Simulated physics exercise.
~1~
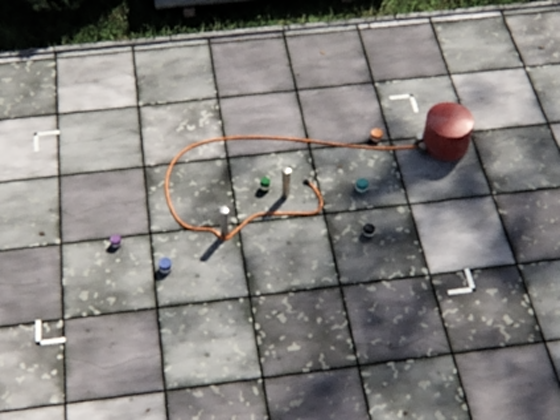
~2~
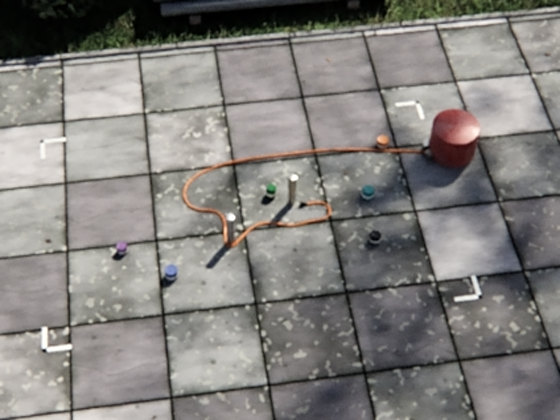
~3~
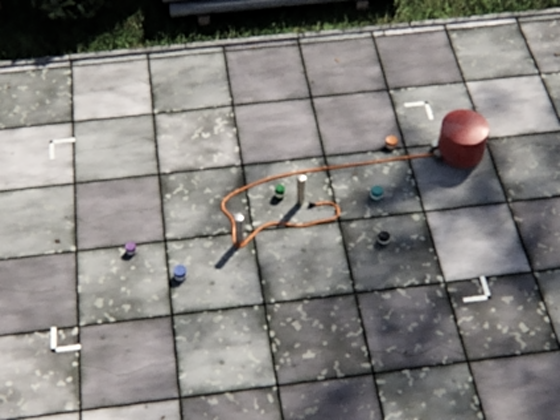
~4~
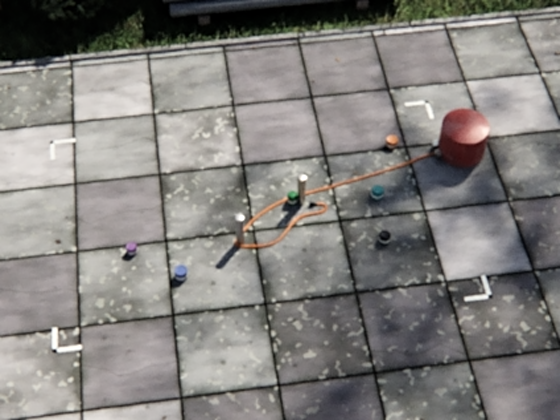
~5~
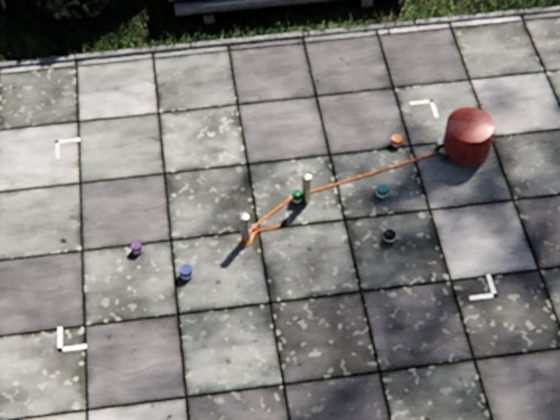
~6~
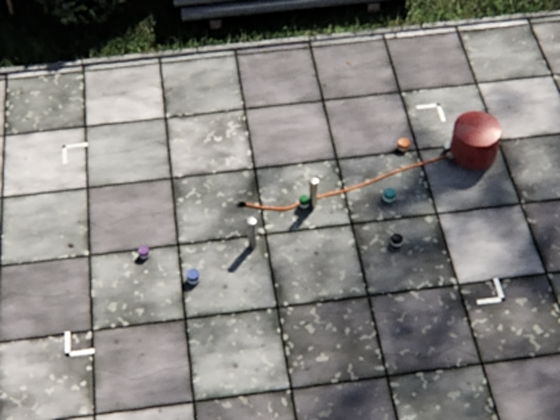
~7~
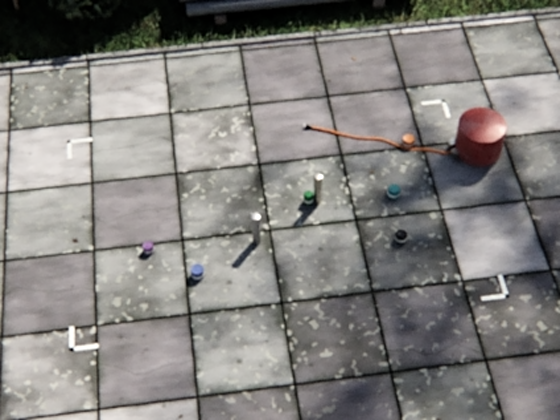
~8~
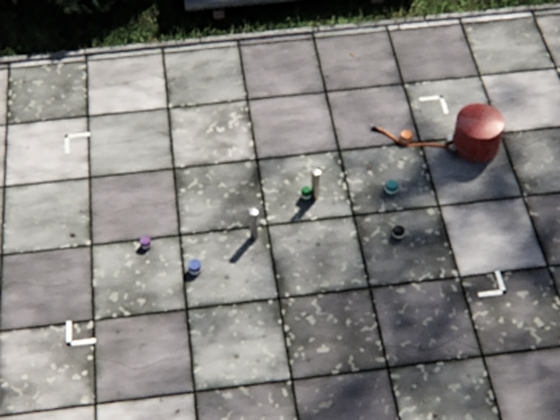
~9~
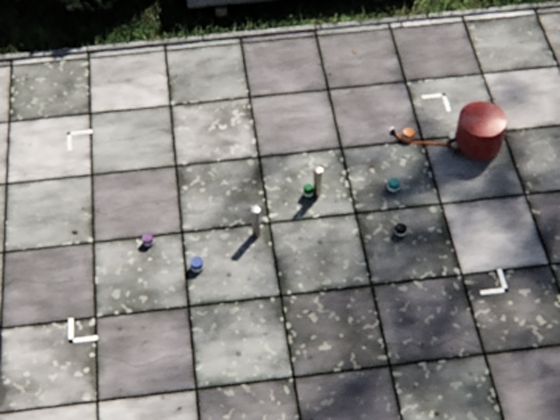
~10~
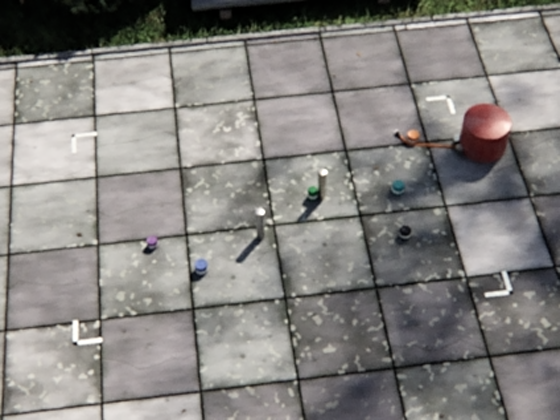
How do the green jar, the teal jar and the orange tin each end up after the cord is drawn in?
The green jar gets shifted a little from its spot, while the teal jar stays where it was and the orange tin hardly stirs.
